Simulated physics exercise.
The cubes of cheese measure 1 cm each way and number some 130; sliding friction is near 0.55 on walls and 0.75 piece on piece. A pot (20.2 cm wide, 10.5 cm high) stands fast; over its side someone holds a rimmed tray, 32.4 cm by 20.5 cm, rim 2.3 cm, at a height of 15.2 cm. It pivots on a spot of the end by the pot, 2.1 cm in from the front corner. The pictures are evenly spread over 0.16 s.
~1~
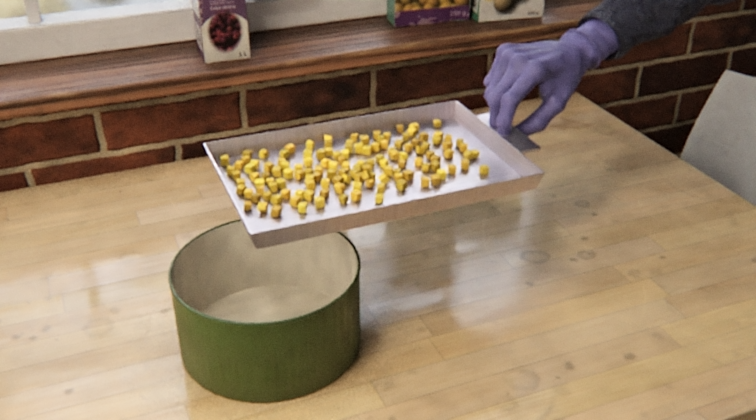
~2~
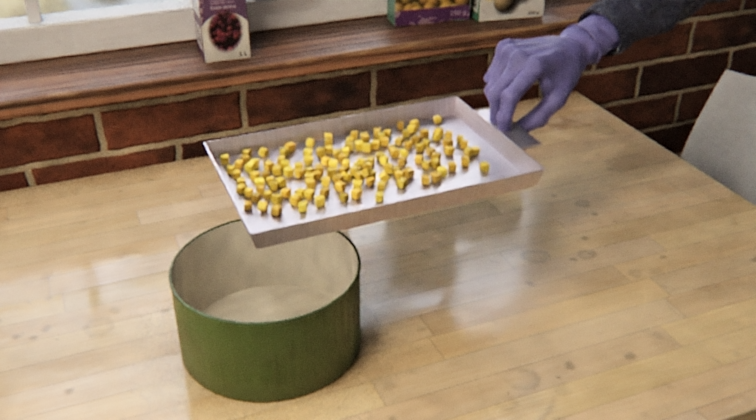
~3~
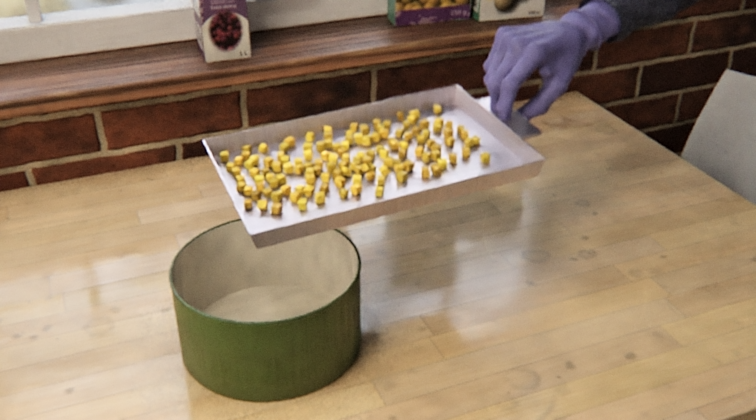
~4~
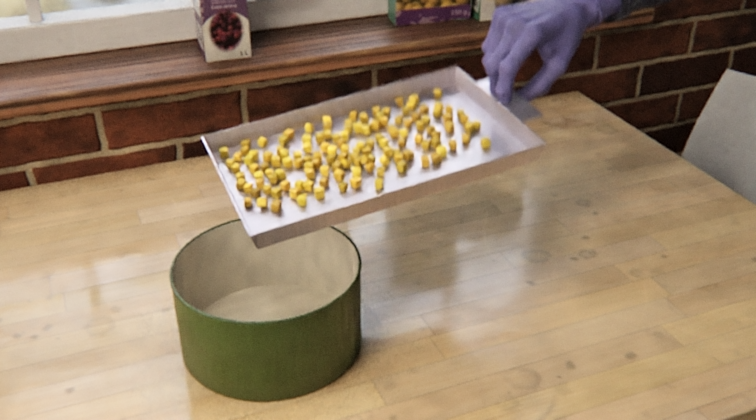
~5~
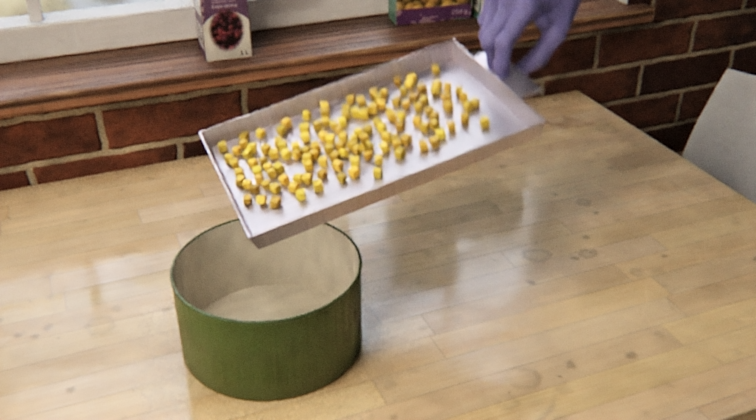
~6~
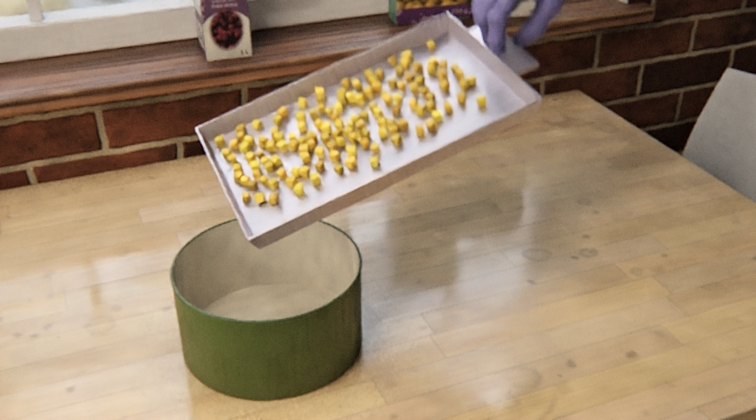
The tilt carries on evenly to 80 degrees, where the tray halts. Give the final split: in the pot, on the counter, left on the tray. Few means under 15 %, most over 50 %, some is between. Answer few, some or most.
In the pot: Some; on the counter: Most; left on the tray: Few.
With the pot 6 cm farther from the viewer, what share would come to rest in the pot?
Then about 5 per cent.
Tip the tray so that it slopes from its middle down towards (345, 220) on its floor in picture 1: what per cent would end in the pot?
About 30 per cent.
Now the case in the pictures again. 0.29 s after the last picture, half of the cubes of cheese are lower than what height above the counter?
Roughly 26 cm.
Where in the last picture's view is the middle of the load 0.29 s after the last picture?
At about (245, 116).
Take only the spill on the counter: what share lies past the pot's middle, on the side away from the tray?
Some 100 per cent.
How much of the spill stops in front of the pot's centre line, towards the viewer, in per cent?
About 80 per cent.
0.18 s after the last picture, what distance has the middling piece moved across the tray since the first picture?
About 0 cm.
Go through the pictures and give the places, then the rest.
Tray tilt 0 degrees, front corners at (255, 230) and (537, 171); middle of the pieces at (346, 166); pot at (265, 265), in the first frame.
Tray tilt 1 degrees, front corners at (255, 230) and (538, 167); middle of the pieces at (346, 164), in the second frame.
Tray tilt 3 degrees, front corners at (255, 230) and (539, 158), lowest corner left front; middle of the pieces at (346, 158), in the third frame.
Tray tilt 7 degrees, front corners at (254, 231) and (539, 142), lowest corner left front; middle of the pieces at (345, 150), in the fourth frame.
Tray tilt 13 degrees, front corners at (253, 232) and (538, 120), lowest corner left front; middle of the pieces at (343, 137), in the fifth frame.
Tray tilt 19 degrees, front corners at (252, 234) and (535, 98), lowest corner left front; middle of the pieces at (340, 125); pot at (267, 262), in the sixth frame.
Then, 0.18 s after the last picture, tilt 52 degrees; the tray holds 100 %, the pot 0 %.
Then, 0.29 s after the last picture, tilt 72 degrees; the tray holds 100 %, the pot 0 %.
Then, 0.54 s after the last picture, tilt 80 degrees; the tray holds 15 %, the pot 25 %.
In the end, pot 35 %, counter 60 %, tray 5 %.
